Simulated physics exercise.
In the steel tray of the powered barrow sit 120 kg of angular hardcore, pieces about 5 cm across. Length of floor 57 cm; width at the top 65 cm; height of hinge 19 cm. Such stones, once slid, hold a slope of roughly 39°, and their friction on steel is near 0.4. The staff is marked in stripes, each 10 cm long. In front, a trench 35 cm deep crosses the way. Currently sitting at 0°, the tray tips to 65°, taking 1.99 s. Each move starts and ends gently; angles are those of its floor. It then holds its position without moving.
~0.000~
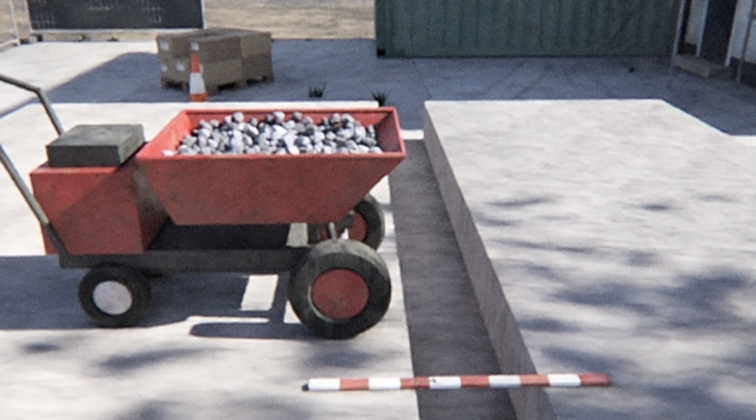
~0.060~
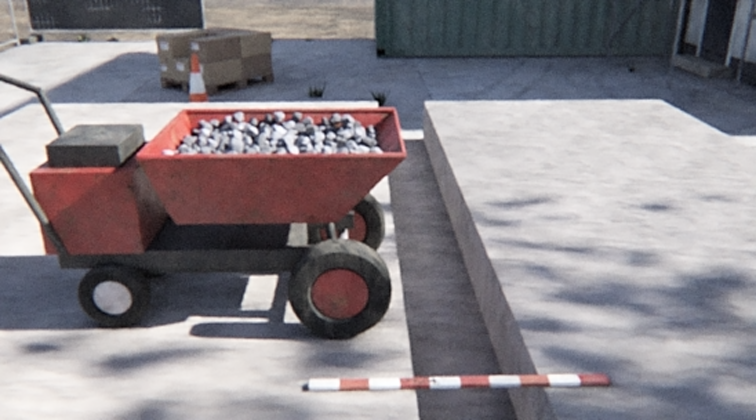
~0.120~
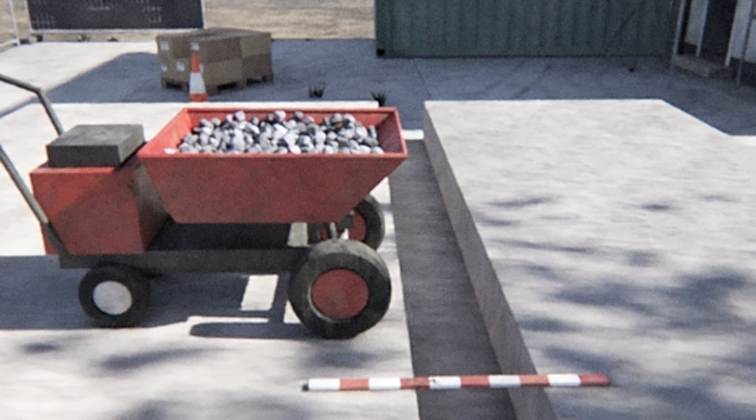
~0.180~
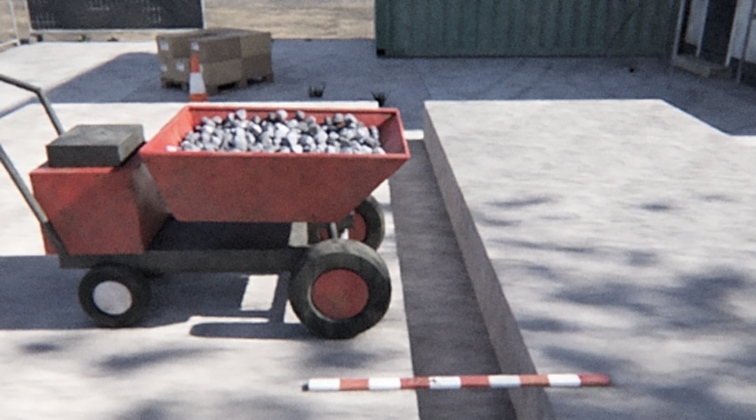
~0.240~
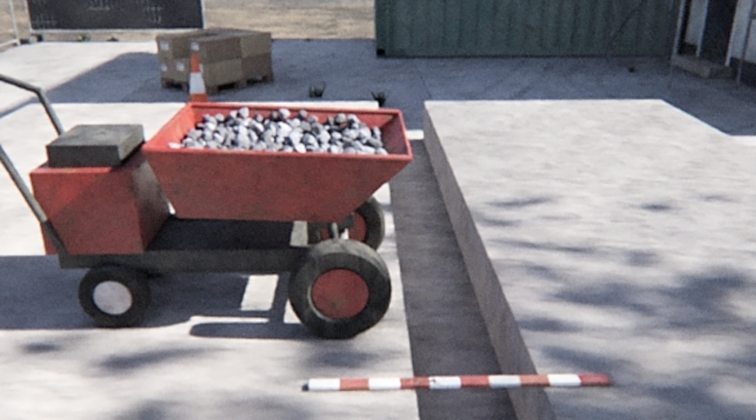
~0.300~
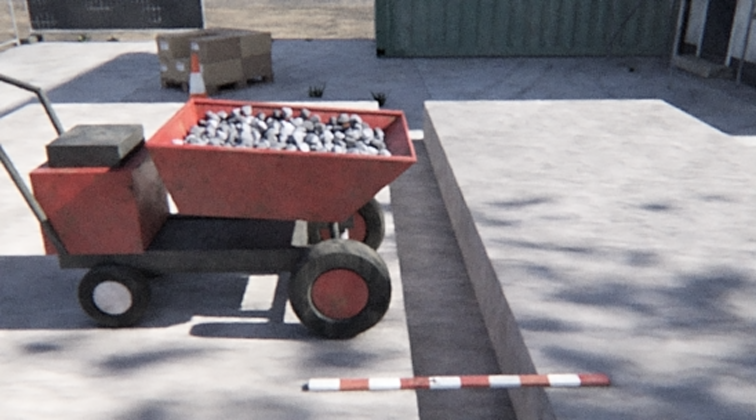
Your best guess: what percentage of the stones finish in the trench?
My guess is about 53 per cent.
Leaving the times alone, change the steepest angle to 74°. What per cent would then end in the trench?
Then about 60 per cent.
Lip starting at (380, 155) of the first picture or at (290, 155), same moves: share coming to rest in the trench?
70 and 85 %.
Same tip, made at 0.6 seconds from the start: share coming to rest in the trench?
30 %.
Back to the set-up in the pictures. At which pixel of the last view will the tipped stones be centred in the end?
The middle should be near (489, 340).
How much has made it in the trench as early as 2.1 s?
Close to 10 per cent at that time.
After 1.5 s the floor is at 55°; 100 % in the tray; the foremost stones are at (475, 223).
After 2.1 s the floor is at 65°; 76 % in the tray, 10 % in the trench, 14 % past the trench; the foremost stones are at (552, 291).
After 2.4 s the floor is at 65°; 48 % in the tray, 20 % in the trench, 32 % past the trench; the foremost stones are at (607, 285).
After 4.4 s the floor is at 65°; 16 % in the tray, 53 % in the trench, 31 % past the trench; the foremost stones are at (635, 291).
